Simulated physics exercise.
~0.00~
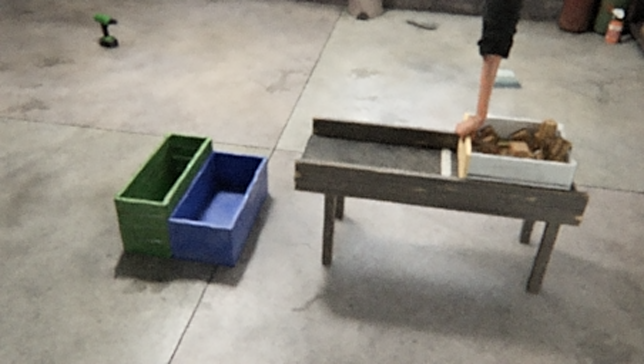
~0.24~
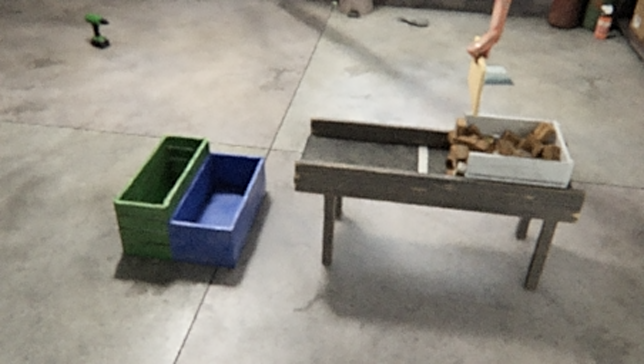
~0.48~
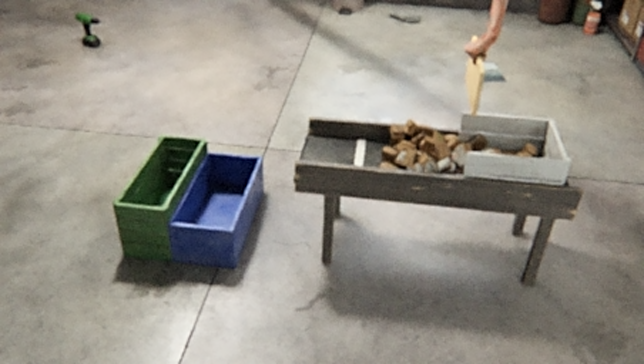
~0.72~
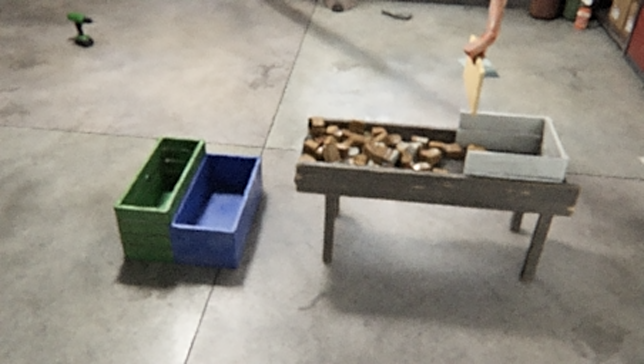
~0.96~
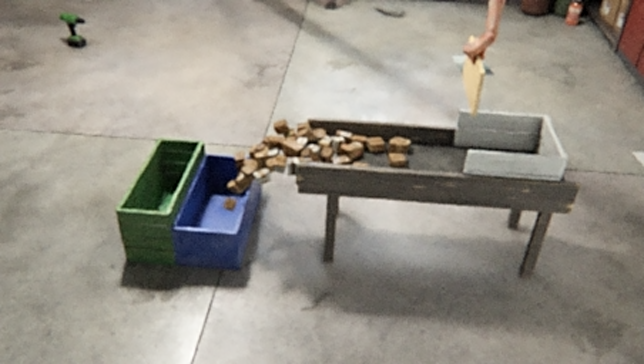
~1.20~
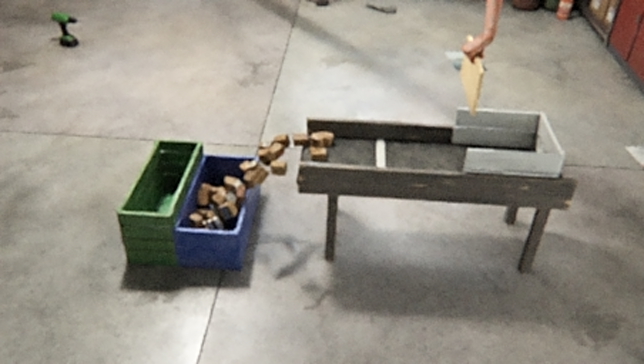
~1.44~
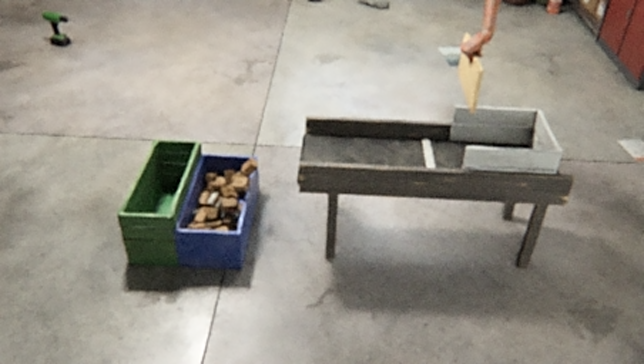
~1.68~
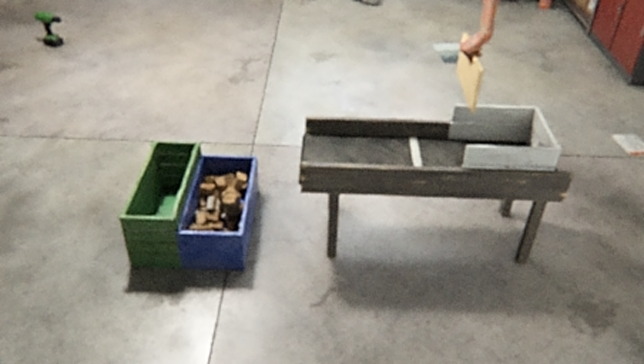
On a concrete floor, a hand lifts a gate and small brown blocks ride a belt left, all tumbling into a blue box.
